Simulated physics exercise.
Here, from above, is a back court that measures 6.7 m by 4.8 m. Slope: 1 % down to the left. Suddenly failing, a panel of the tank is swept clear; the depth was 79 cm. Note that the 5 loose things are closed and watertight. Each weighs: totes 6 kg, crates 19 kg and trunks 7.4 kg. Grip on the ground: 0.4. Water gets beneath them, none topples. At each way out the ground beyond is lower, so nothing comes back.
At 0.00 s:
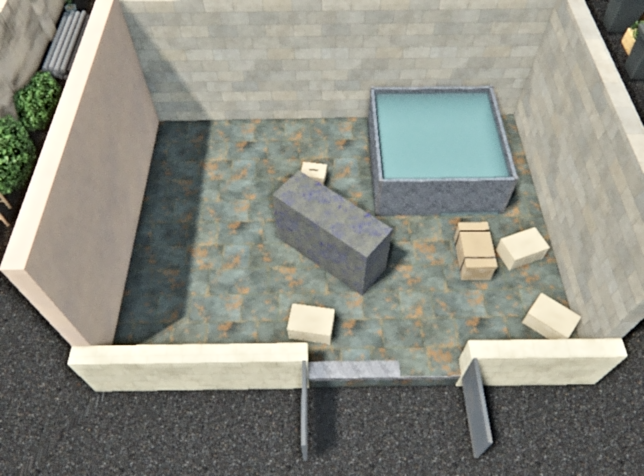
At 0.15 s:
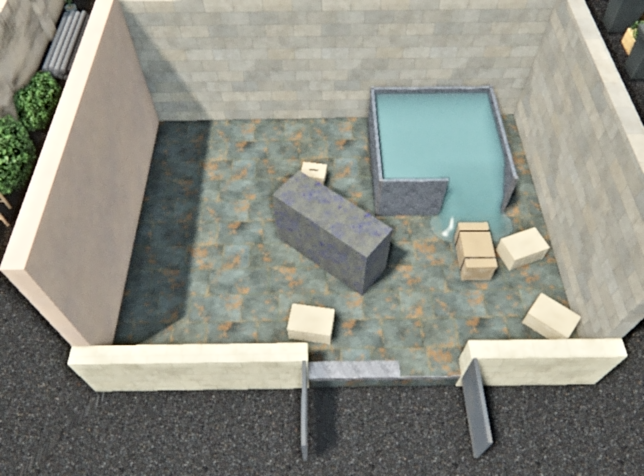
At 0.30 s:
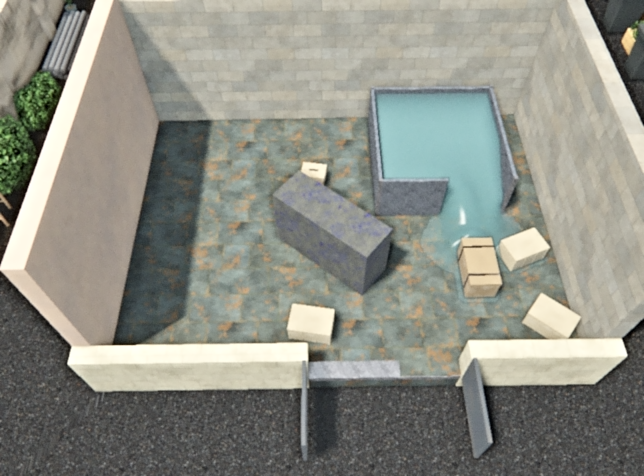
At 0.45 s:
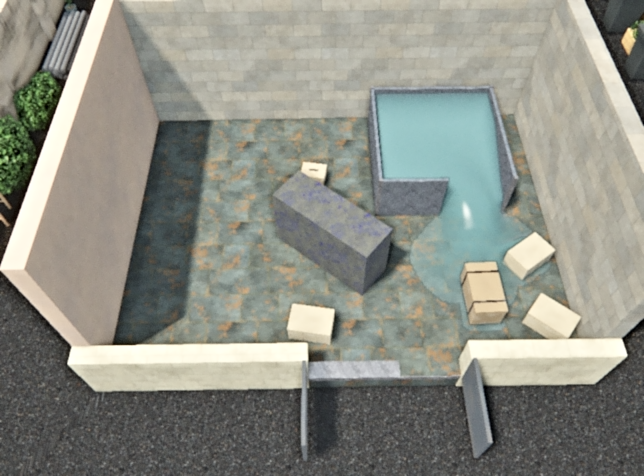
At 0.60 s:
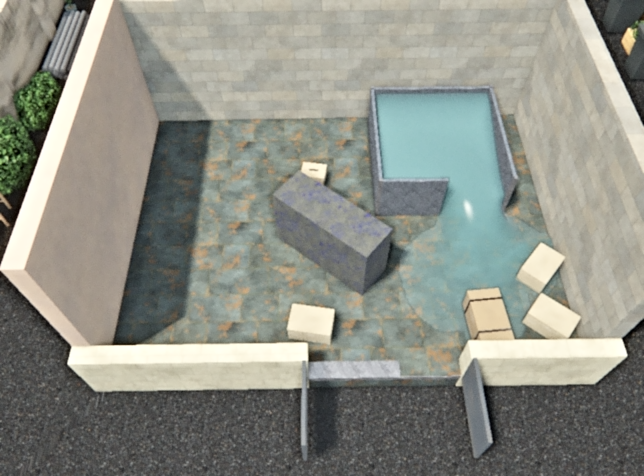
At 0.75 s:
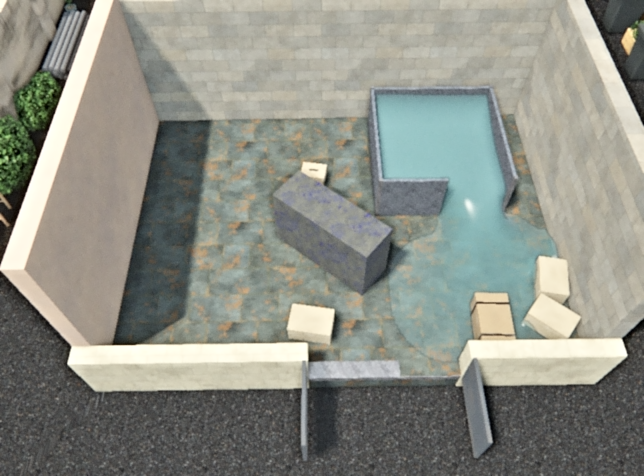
Water bursts through a gap at the front right corner of a raised tank in a walled court and spreads across the stone floor. It pushes a strapped tan trunk toward the front wall, beside the open doorway, then shifts a pale crate forward along the right wall, close to another crate.
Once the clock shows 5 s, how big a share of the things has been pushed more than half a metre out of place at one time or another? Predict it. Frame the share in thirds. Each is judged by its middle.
I expect that share to be very large, two thirds or over.
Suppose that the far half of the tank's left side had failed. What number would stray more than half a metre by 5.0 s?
That gives 2 of them.
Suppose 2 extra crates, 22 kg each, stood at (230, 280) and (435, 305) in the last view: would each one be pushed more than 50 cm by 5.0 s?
Taking them in order: Above the mark and above the mark.
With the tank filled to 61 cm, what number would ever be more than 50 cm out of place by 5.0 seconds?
That would make 4 of them.
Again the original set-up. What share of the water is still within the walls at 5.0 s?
Somewhere near 78 percent, give or take.
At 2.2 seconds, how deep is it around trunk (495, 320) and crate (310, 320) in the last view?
I'd put it at 27 cm and 1 cm respectively.
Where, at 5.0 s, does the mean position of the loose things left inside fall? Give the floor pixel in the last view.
Averaged position, last view: Near pixel (322, 283).
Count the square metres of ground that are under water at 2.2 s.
Flooded: Near 12 m2.
After 1.1 s 2 of 5 are over 50 cm from their spots; 2 afloat.
After 2.2 s 2 of 5 are over 50 cm from their spots; 3 afloat.
After 3.5 s 4 of 5 are over 50 cm from their spots; 3 afloat.
After 5.0 s 4 of 5 are over 50 cm from their spots, and 4 have been at some point; 4 afloat.
